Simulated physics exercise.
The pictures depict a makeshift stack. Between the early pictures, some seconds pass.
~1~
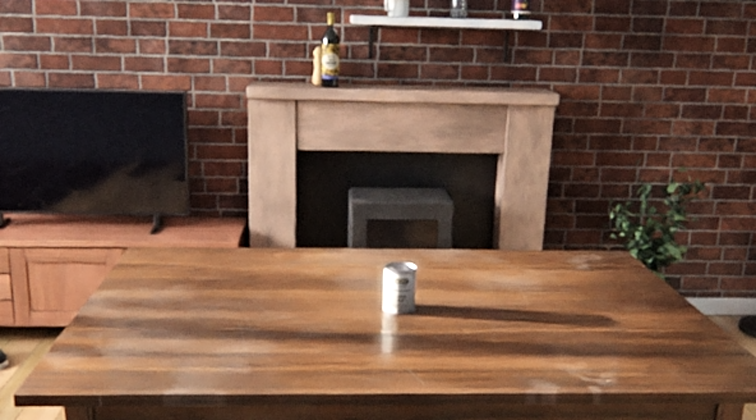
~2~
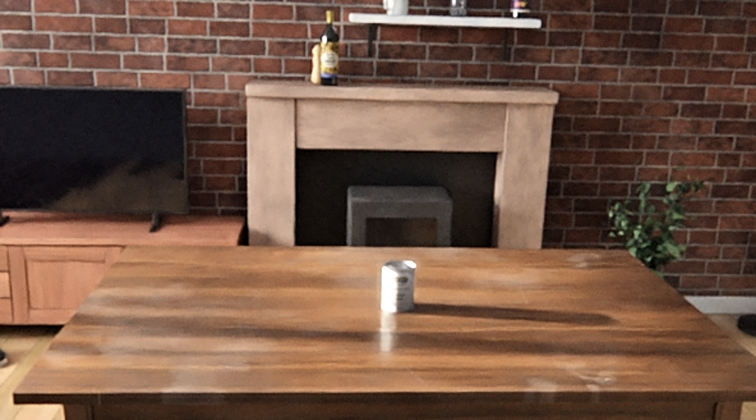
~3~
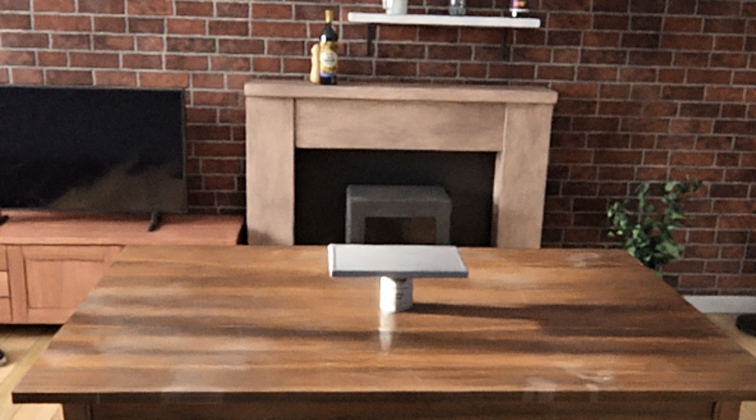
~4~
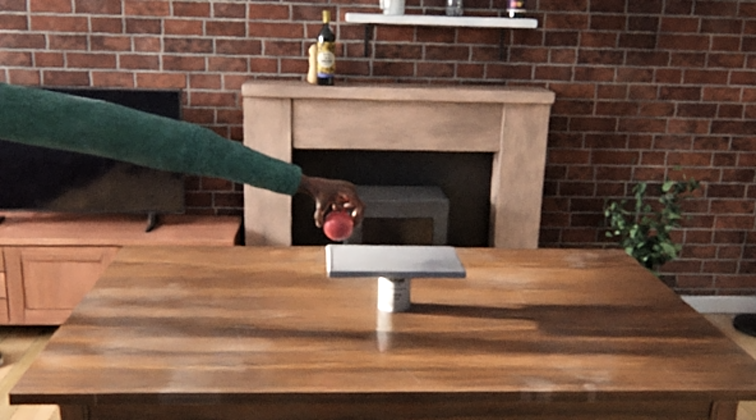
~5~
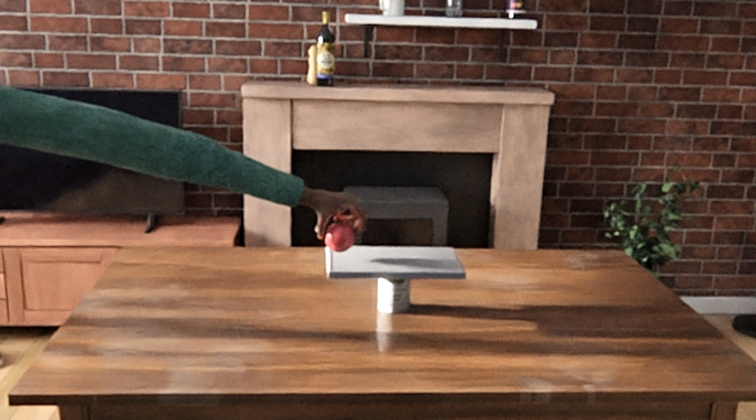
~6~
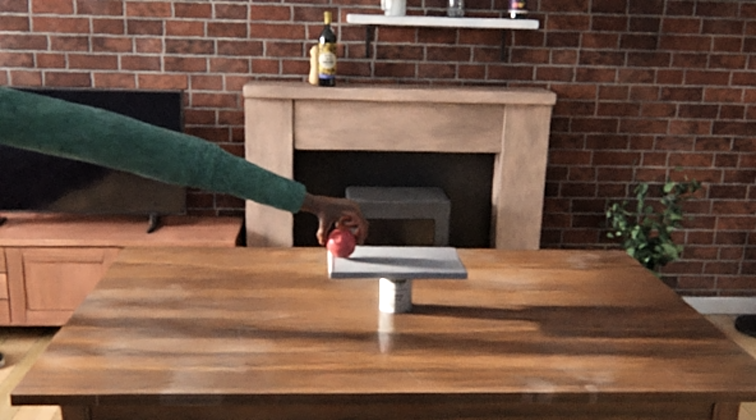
The footage shows a small can on a wooden table, then a flat grey lid resting on top of it. From the left, a green-sleeved arm lowers a red tomato onto the lid's left end, the hand still on it.
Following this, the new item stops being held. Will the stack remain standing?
No. Tumbles.
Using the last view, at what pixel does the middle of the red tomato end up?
Around (307, 294).
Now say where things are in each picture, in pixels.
The last thing is not in view yet, in the first picture.
The last thing is not in view yet, in the second picture.
The last thing is not in view yet; grey lid (397, 261), in the third picture.
On its way; red tomato (339, 226); grey lid (394, 261), in the fourth picture.
On its way; red tomato (340, 237); grey lid (394, 262), in the fifth picture.
In place under the hand; red tomato (342, 244); grey lid (395, 262), in the sixth picture.
Then, 0.30 s later than the last frame, red tomato now fallen; grey lid tilted by 32°.
Then, 0.40 s later than the last frame, grey lid tilted by 59°.
Then, 0.90 s later than the last frame, grey lid tilted by 37°.
When it is over, fallen, red tomato; lying over in the stack, grey lid; white tin as before. End places, in pixels of the last picture, red tomato near (307, 294). The stack comes apart.
